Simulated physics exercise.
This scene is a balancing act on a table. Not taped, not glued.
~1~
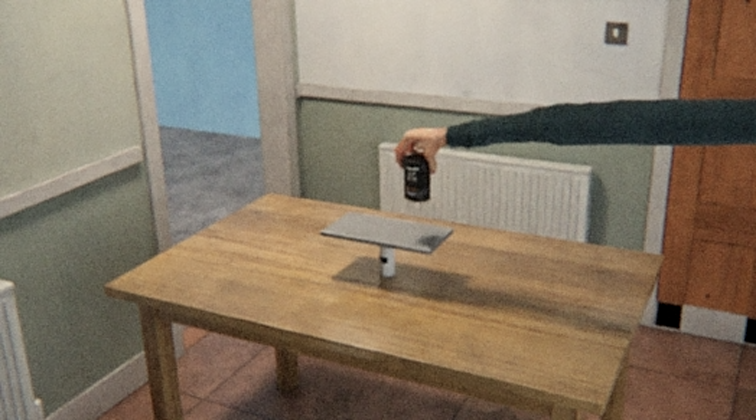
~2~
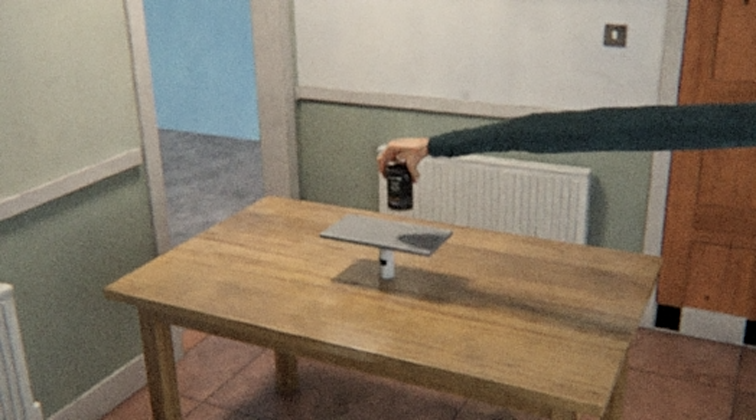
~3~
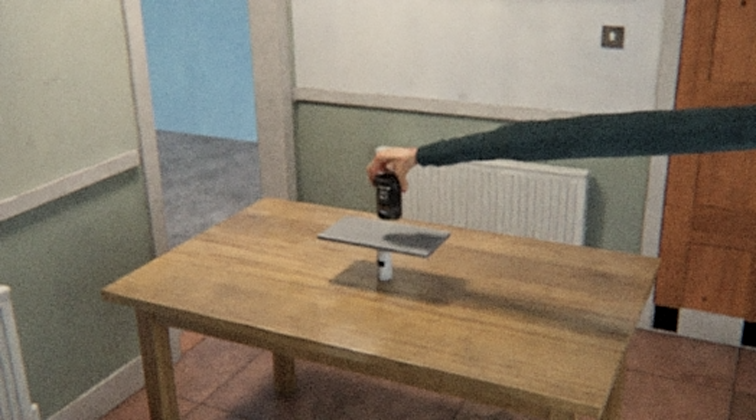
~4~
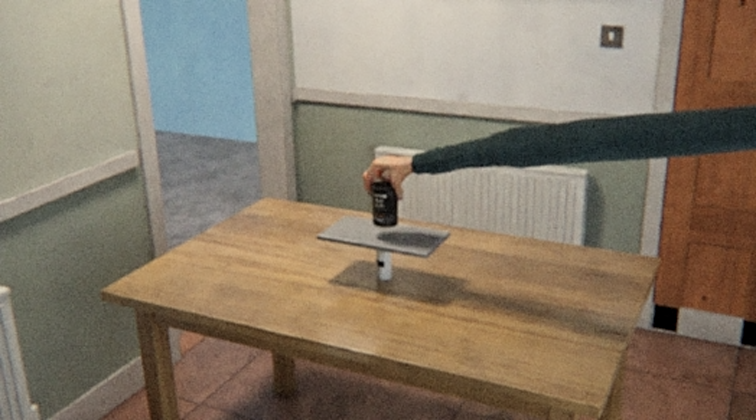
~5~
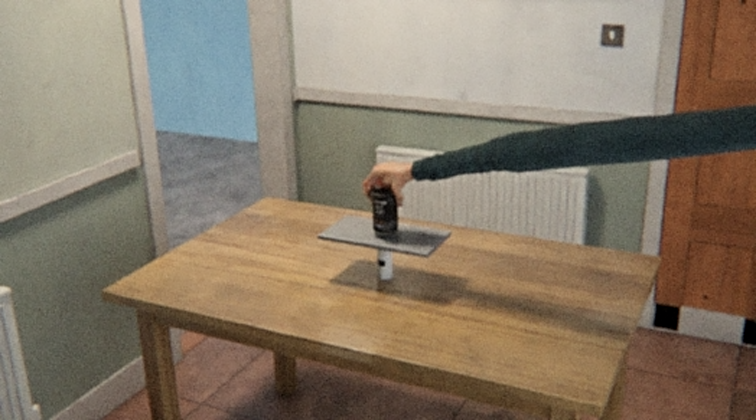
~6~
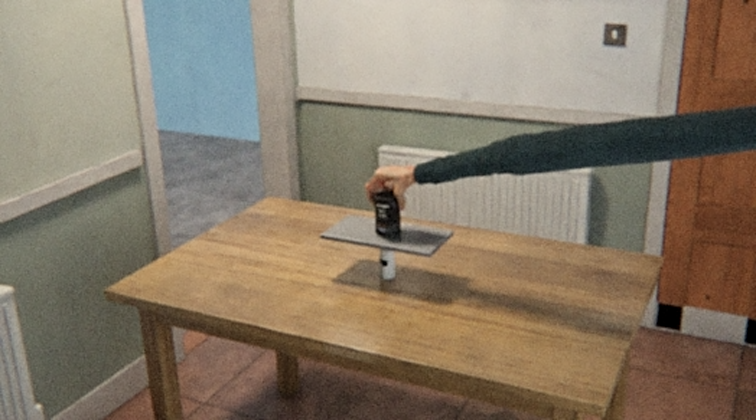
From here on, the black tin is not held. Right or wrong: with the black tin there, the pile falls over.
Wrong, the pile stays up.
Then, 0.30 s on from there, no change.
Then, 0.70 s on from there, black tin resting near (388, 215).
In the end, all 3 unmoved. At the end, from the last picture's camera, black tin near (388, 215). The stack stays up.
